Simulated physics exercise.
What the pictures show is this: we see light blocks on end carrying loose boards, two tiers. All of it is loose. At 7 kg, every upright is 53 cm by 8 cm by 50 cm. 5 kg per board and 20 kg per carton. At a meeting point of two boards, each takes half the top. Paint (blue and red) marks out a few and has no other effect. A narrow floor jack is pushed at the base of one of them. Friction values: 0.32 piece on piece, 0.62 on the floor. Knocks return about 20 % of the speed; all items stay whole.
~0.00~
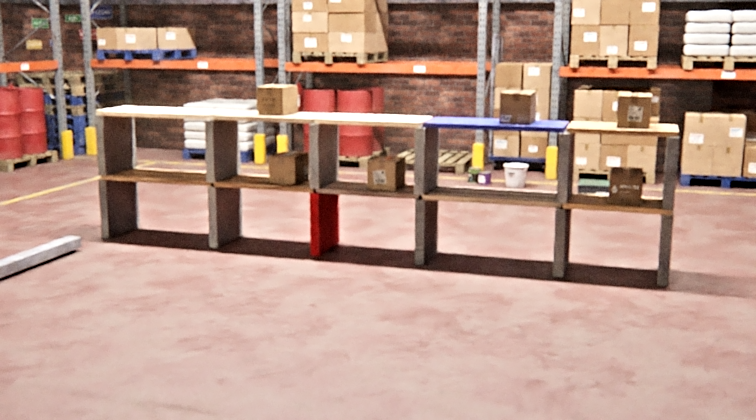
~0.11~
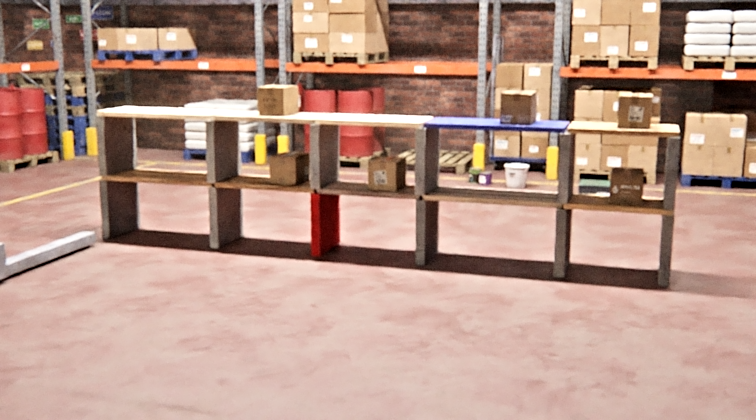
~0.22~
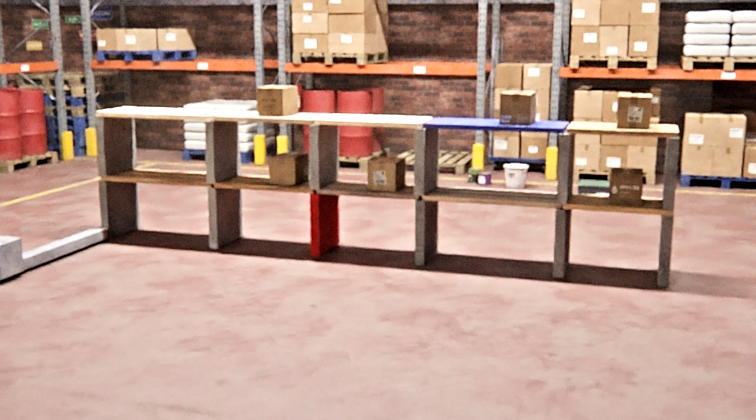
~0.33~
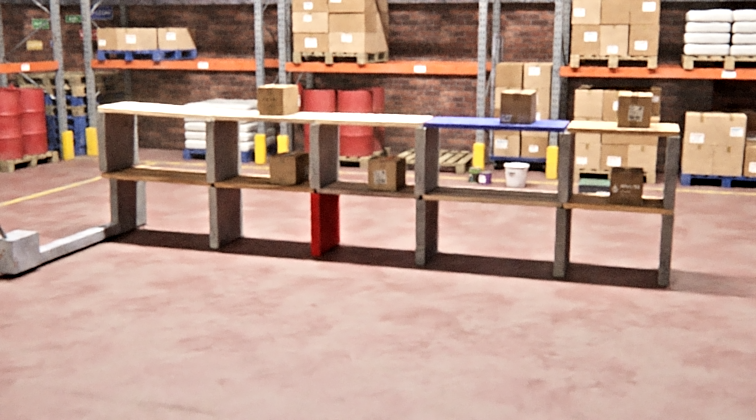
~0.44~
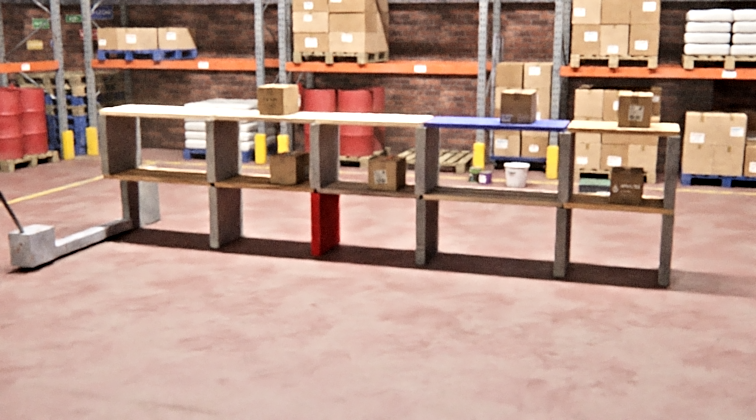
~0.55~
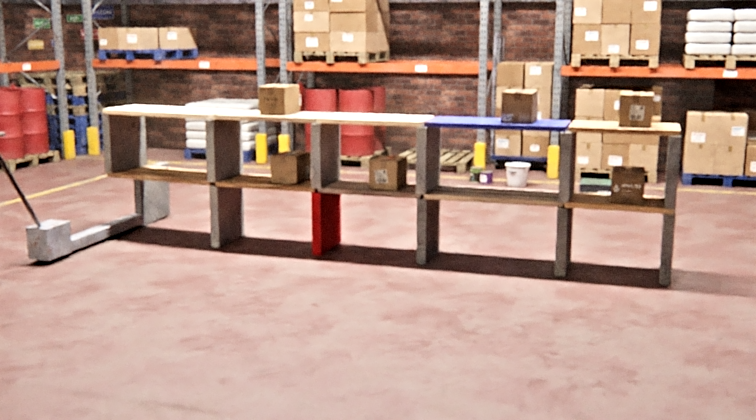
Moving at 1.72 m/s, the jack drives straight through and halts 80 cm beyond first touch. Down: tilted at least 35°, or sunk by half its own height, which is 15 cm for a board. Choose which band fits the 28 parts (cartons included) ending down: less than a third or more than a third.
Fewer than one in three.
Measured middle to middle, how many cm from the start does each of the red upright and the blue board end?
Result: Red at 0 cm, blue at 0 cm.
By 0.74 s, none of the 28 pieces down, 4 disturbed.
By 1.02 s, 3 of the 28 pieces down.
When it is over (2.6 s), 4 of the 28 pieces down; red upright unmoved; blue board unmoved. That is 14 per cent. In pixels of the last frame, middles, red upright near (327, 218), blue board near (498, 124).
